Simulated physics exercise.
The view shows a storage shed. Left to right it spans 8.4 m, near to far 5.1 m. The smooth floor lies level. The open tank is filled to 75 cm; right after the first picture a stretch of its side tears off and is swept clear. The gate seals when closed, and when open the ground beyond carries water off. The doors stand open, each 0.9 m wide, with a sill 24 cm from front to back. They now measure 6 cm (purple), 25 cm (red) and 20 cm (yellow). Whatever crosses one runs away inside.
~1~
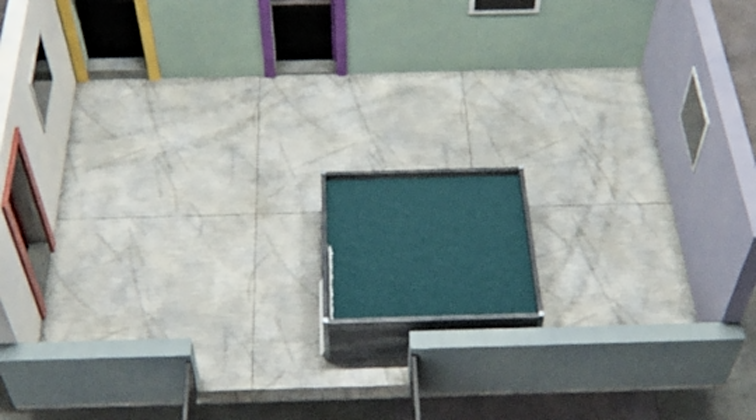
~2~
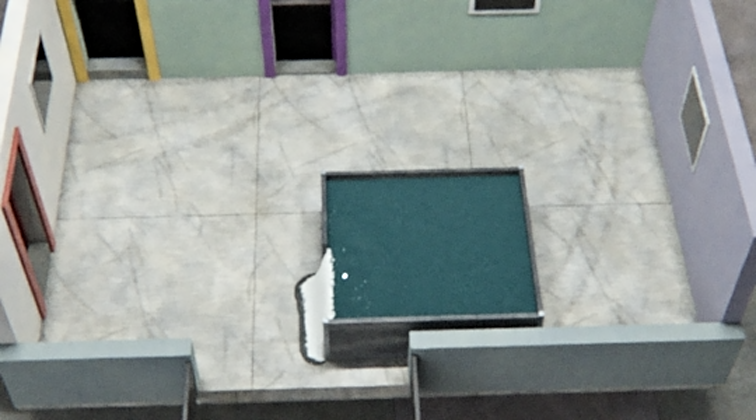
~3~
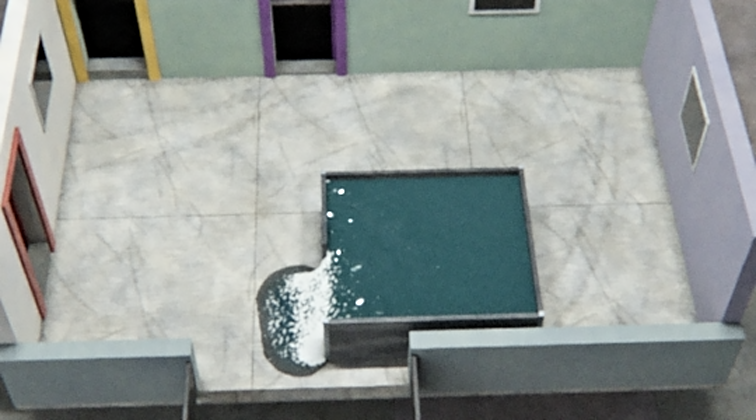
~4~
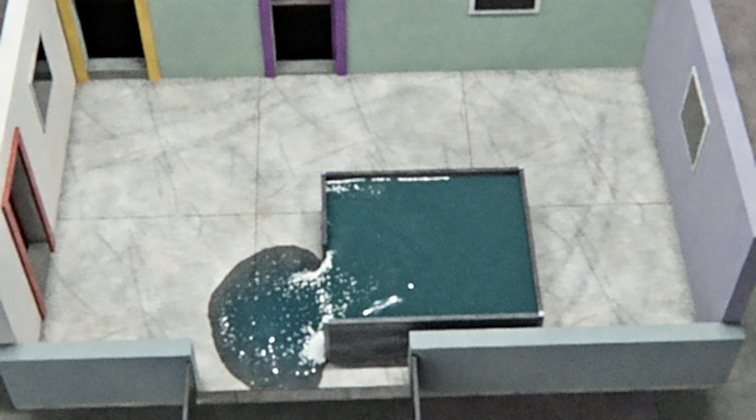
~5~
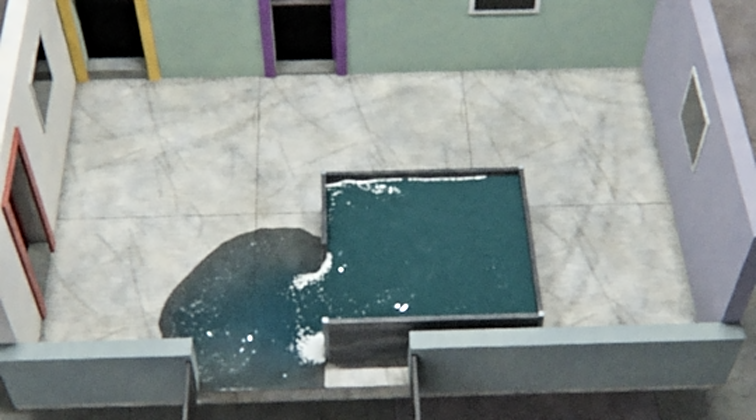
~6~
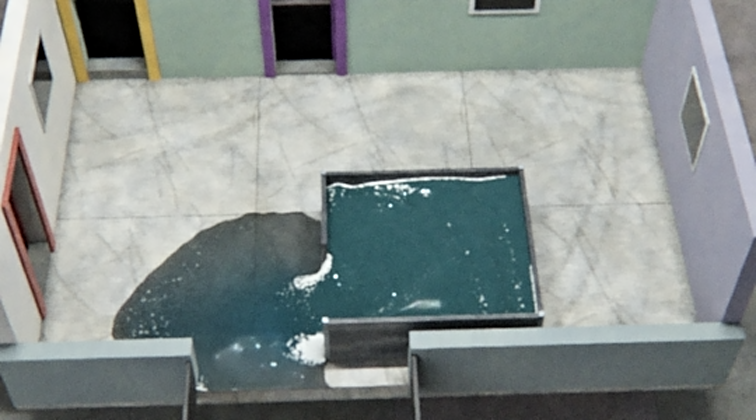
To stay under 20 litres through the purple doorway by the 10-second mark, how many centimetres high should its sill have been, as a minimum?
At least 5.5 cm or so.
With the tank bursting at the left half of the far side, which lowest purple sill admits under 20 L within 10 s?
Then roughly 33 cm.
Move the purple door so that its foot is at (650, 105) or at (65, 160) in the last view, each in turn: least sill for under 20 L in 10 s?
About 8.5 and 11.0 cm.
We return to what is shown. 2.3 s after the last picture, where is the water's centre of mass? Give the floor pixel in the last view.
At about (297, 274).
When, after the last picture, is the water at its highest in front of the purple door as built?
At about 5.0 s.
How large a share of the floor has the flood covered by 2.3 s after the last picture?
About 30 per cent.
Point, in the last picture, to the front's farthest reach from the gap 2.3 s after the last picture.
At about (77, 83).
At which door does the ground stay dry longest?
It is the purple one.
Then, 0.7 s after the last picture water covers 25 % of the floor, deepest (48 cm) near (34, 379); it has not reached the purple door.
Then, 2.3 s after the last picture water covers 30 % of the floor, deepest (40 cm) near (96, 352); it has not reached the purple door.
Then, 9.3 s after the last picture water covers 90 % of the floor, deepest (14 cm) near (617, 162); 8 cm at the purple door, 17 litres in over its 6 cm sill.
At the purple door as built, the water peaked near 9 cm, 5.1 s after the last picture.
With a sill of 5 cm, 27 litres would have come in within the 10 s; with 7 cm, 9 litres. So under 20 litres takes about 5.5 cm.
